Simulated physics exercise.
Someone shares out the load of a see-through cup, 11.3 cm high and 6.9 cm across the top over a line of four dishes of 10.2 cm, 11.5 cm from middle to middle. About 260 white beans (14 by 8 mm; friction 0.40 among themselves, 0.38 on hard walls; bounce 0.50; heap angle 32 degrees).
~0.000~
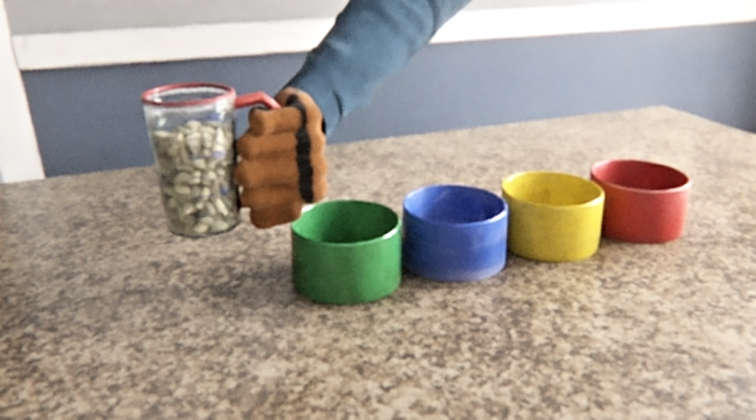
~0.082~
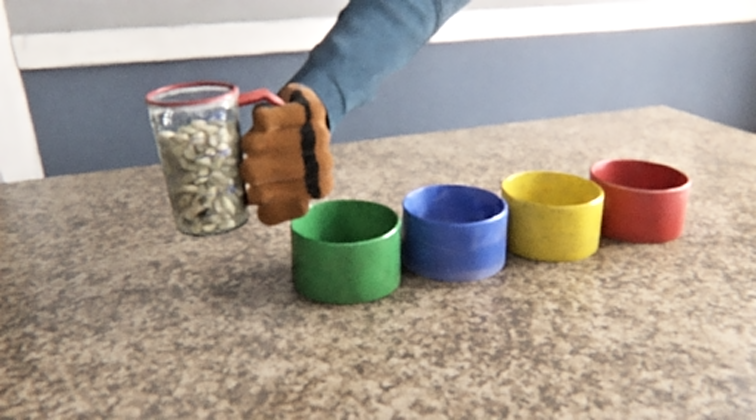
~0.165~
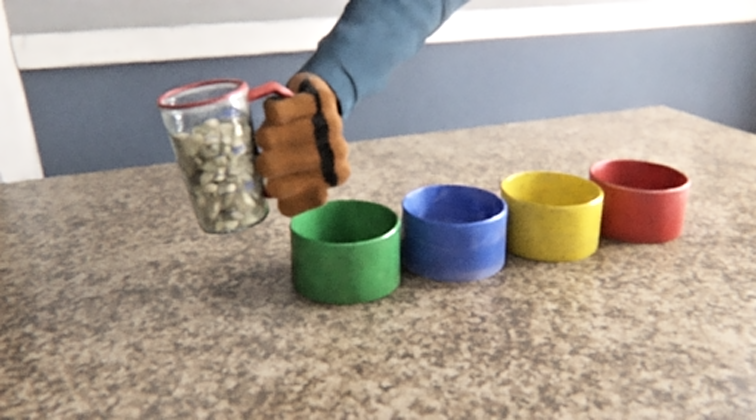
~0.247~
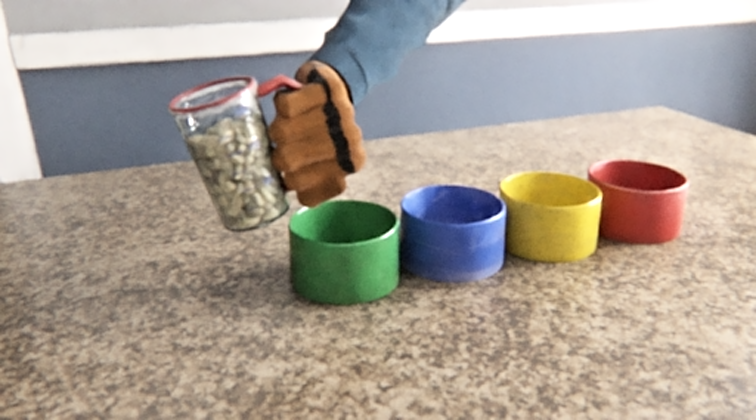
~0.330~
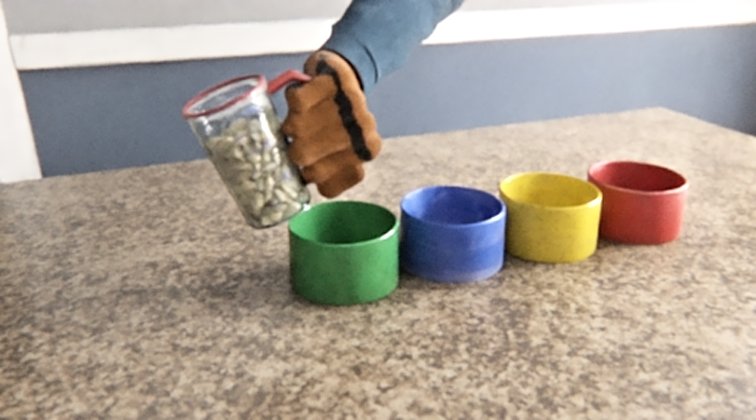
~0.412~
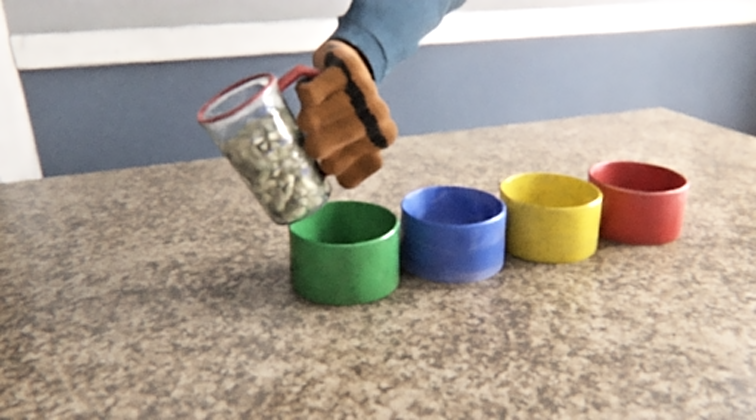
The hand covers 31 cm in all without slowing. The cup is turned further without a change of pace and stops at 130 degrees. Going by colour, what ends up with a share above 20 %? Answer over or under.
Red: Under, blue: Over, green: Under, yellow: Under, counter: Under.
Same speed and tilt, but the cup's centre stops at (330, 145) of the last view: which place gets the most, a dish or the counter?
The winner: Counter.
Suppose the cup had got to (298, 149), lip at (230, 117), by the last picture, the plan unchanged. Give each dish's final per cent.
Red 0; blue 100; green 0; yellow 0.
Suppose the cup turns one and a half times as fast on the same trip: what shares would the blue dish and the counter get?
In that case blue 20, counter 20.
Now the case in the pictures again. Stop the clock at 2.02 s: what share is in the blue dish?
Near 95 per cent so far.
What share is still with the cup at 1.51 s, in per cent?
Roughly 90 per cent.
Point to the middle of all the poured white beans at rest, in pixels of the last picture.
Around (450, 238).
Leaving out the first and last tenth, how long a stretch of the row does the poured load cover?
Roughly 6 cm.
After 1.07 s, tilt 75 degrees; cup holds 100 %.
After 1.51 s, tilt 108 degrees; cup holds 90 %, blue 5 %.
After 2.02 s, tilt 130 degrees; cup holds 0 %, blue 95 %.
At rest (2.5 s), red 0 %, blue 95 %, green 0 %, yellow 0 %, counter 5 %.
